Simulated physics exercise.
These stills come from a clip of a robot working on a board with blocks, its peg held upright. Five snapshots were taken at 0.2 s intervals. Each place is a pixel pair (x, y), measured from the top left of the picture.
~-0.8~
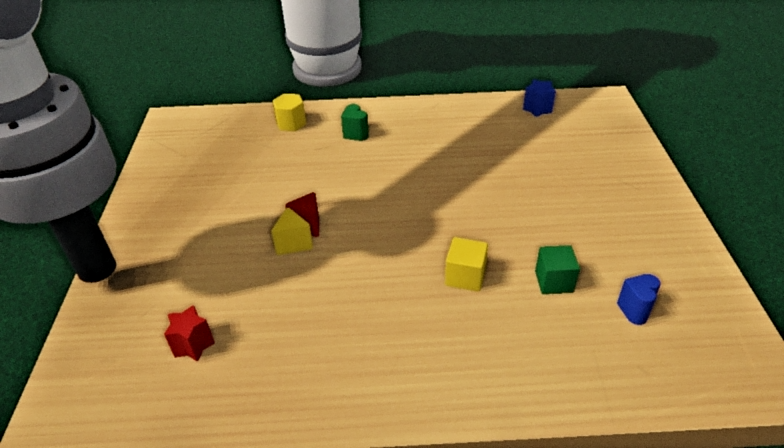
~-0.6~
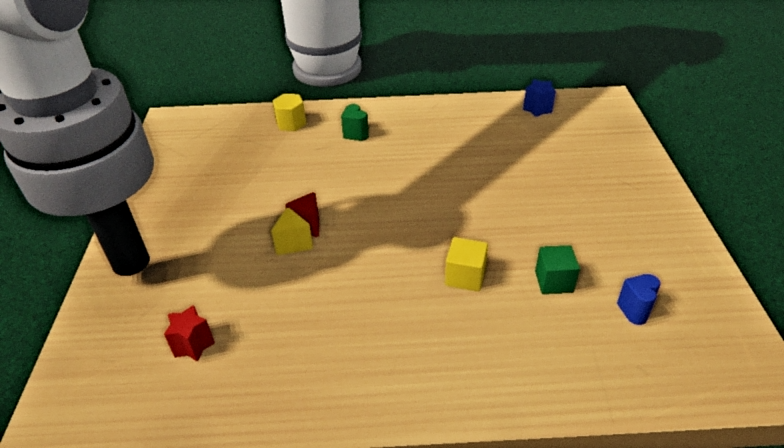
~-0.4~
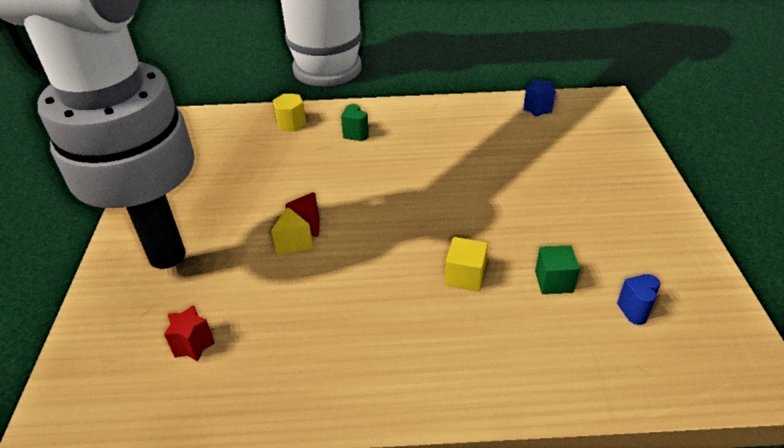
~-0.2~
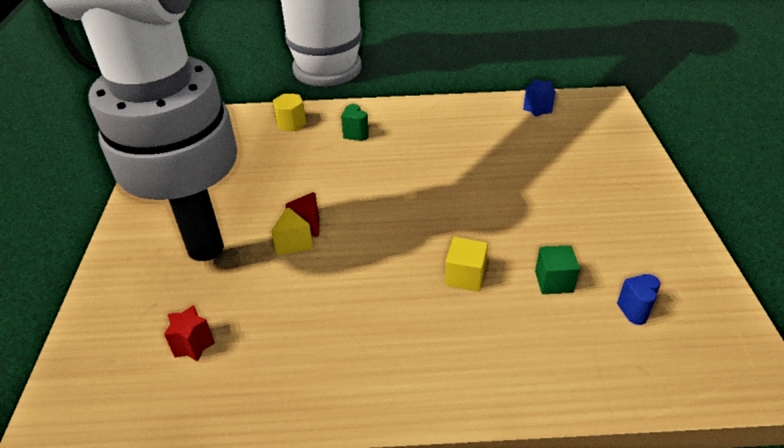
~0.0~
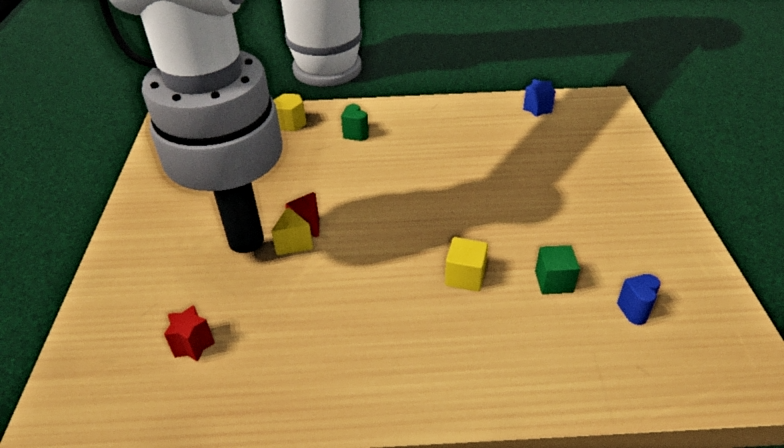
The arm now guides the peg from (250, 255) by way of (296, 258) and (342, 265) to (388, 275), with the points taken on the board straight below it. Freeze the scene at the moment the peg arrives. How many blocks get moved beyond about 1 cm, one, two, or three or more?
Blocks moved: One.
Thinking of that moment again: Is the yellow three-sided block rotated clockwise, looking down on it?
No - that is not the case.
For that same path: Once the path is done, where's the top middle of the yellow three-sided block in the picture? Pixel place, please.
It will end up at (329, 216).
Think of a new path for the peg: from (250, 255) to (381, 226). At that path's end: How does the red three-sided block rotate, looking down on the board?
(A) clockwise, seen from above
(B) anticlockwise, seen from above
Option B.
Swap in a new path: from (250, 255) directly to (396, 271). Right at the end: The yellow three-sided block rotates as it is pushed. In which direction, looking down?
From above, it looks like the yellow three-sided block goes counterclockwise.
What follows on the original path. One third of the way, peg (294, 244); yellow three-sided block (313, 217), turned 60° anticlockwise; red three-sided block (307, 200), turned 25° anticlockwise.
Two thirds of the way, peg (341, 251); yellow three-sided block (329, 216), turned 110° anticlockwise; red three-sided block (307, 200), turned 25° anticlockwise.
At the end, peg (387, 261); yellow three-sided block (329, 216), turned 110° anticlockwise; red three-sided block (307, 200), turned 25° anticlockwise; yellow four-sided block still.
